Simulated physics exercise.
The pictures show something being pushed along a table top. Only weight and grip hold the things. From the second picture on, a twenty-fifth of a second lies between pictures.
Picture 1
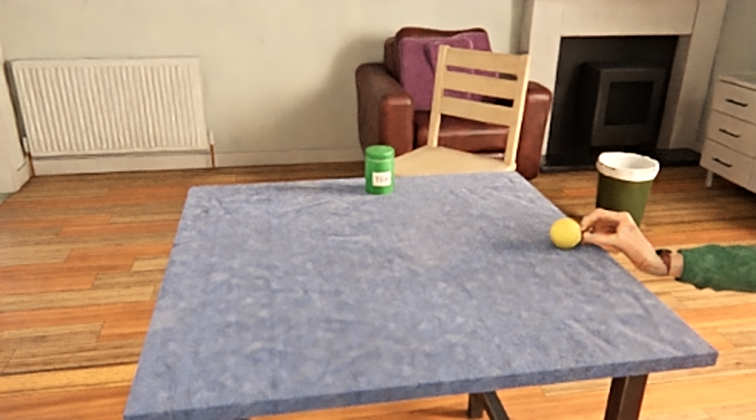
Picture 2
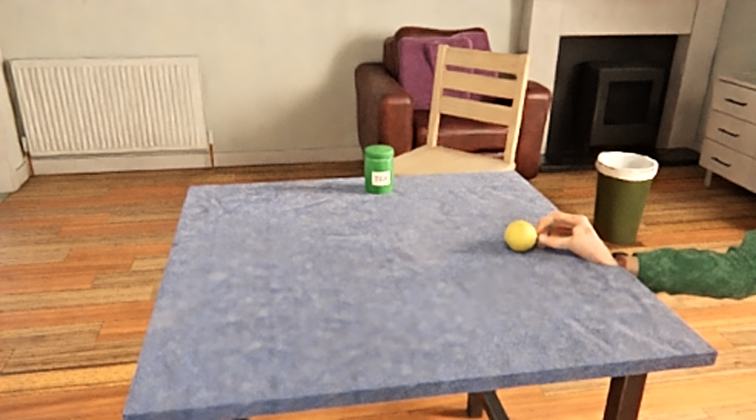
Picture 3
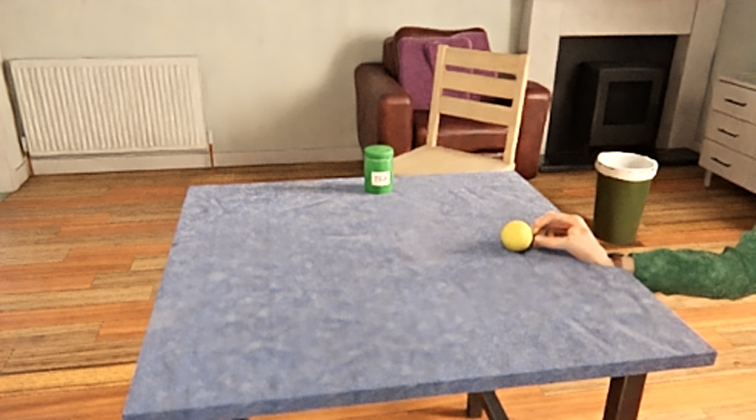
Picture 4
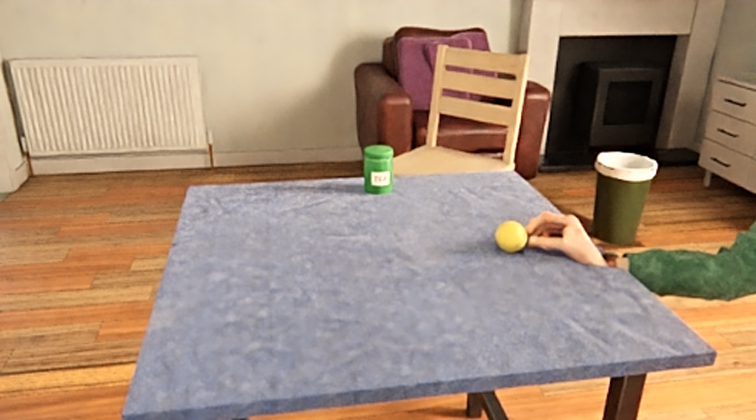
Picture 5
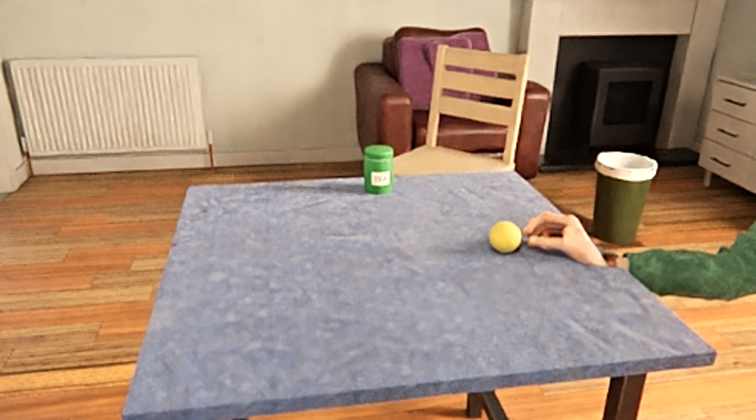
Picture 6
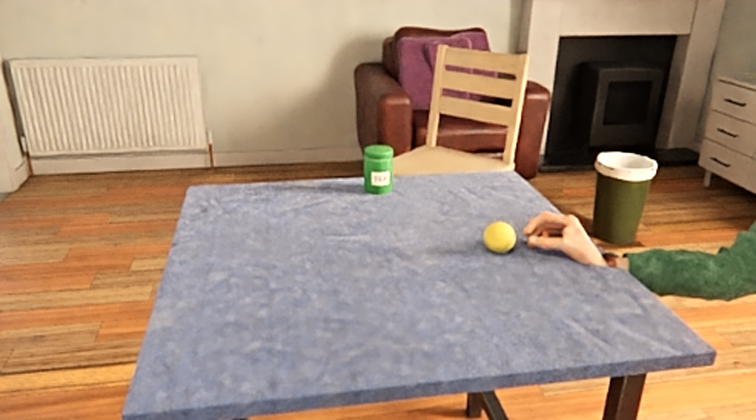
A yellow lemon, round as a ball in this view, sits near the right side of a blue table top, seen from slightly above in a wood-floored room. A green tub stands at the back edge, before a pale chair, brown armchair, white radiator and dark fireplace. A green-sleeved hand pushes the lemon left, quickly then slightly, before the lemon rolls a little away from the fingers; the camera stays still.
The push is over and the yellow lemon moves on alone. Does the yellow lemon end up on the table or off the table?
The yellow lemon stays on the table.
Then, 0.20 s after the last picture, yellow lemon rolled about its own width near (475, 239).
Then, 0.40 s after the last picture, yellow lemon rolled well along near (457, 240).
At rest, moved from the start, yellow lemon. Seen from the same camera at the end, yellow lemon near (444, 241).
